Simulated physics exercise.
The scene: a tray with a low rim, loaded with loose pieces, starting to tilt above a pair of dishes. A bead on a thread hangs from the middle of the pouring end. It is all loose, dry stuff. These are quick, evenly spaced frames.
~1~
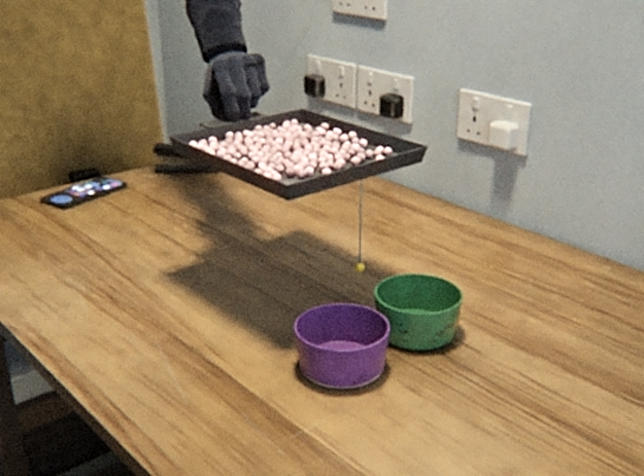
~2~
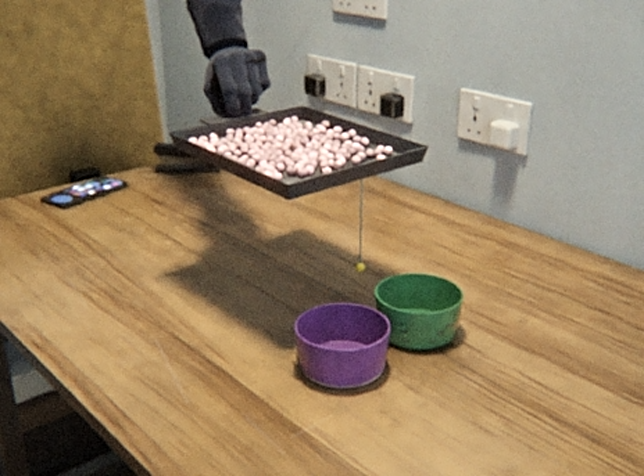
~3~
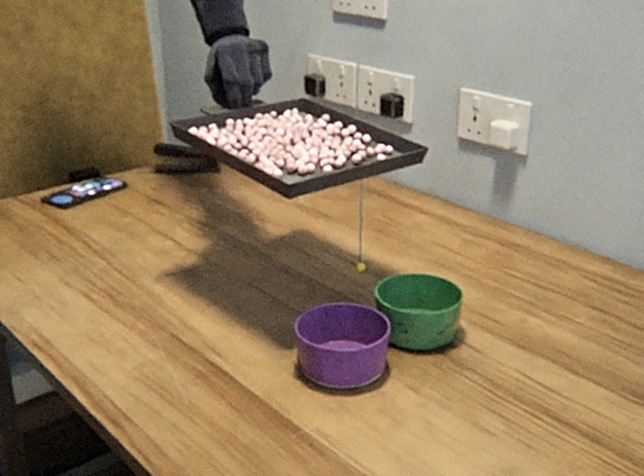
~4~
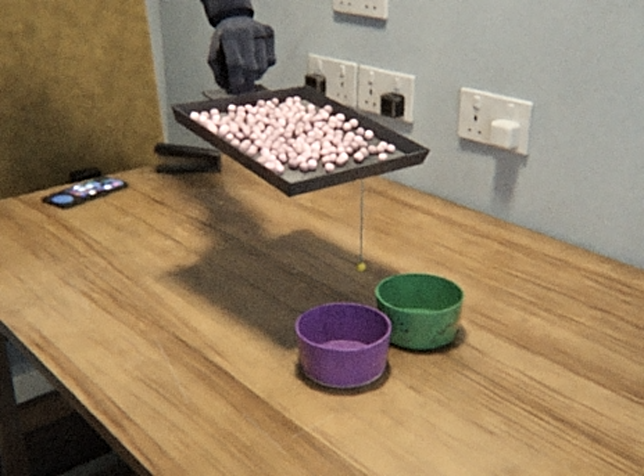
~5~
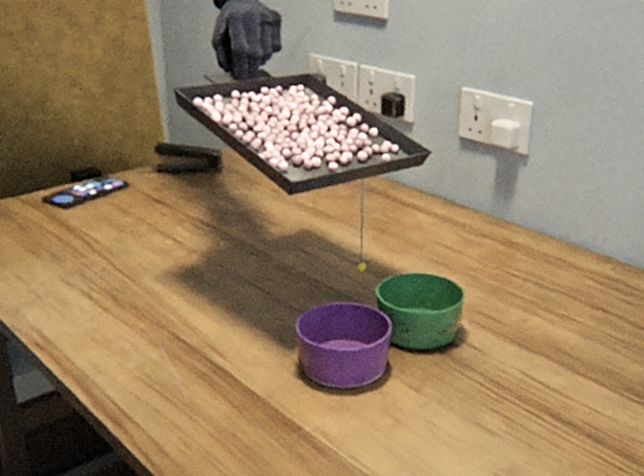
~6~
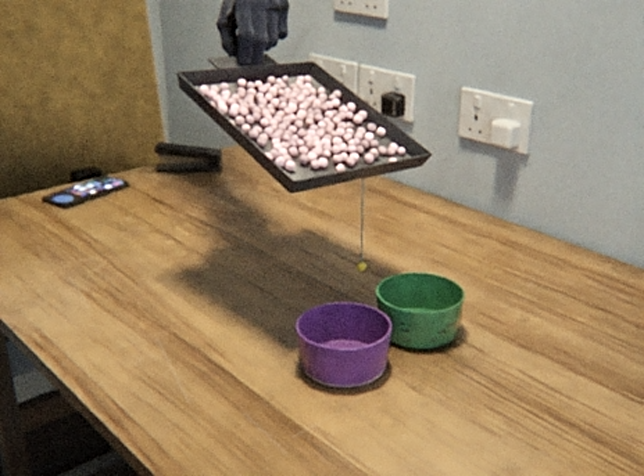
We see a dark tray of pale pink sugar pearls held level above a purple dish and a green dish, then a dark gloved hand raises the tray's far end, and the pearls shift toward the lower end.
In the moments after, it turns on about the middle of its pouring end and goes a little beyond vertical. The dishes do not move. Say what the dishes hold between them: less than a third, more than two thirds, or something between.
They take between a third and two thirds between them.
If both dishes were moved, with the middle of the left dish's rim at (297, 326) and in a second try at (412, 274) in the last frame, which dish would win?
One: The right one. Two: The left-hand dish.
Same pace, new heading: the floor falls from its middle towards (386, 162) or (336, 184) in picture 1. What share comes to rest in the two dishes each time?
About 0 and 70 per cent.
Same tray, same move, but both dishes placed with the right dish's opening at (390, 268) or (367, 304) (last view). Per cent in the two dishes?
First some 20, then 20 per cent.
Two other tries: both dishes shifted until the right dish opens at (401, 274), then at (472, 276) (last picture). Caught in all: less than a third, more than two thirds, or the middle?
At the first place one to two thirds, at the second one to two thirds.
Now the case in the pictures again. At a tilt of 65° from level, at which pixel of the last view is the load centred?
At about (387, 160).
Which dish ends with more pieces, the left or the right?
Fuller: Right.
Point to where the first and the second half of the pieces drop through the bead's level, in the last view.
First near (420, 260), later near (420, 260).
Shortly afterwards, tray tipped steeply; the bulk on the tray; a little in the right dish; only a few outside both; a little in the air.
Next, tray tipped past a quarter turn; only a few on the tray; a little in the left dish; near a third in the right dish; near a third outside both; a little in the air.
Some moments later, tray tipped past a quarter turn; a little in the left dish; near half in the right dish; near half outside both.
In the end, tray tipped past a quarter turn; a little in the left dish; near half in the right dish; near half outside both.
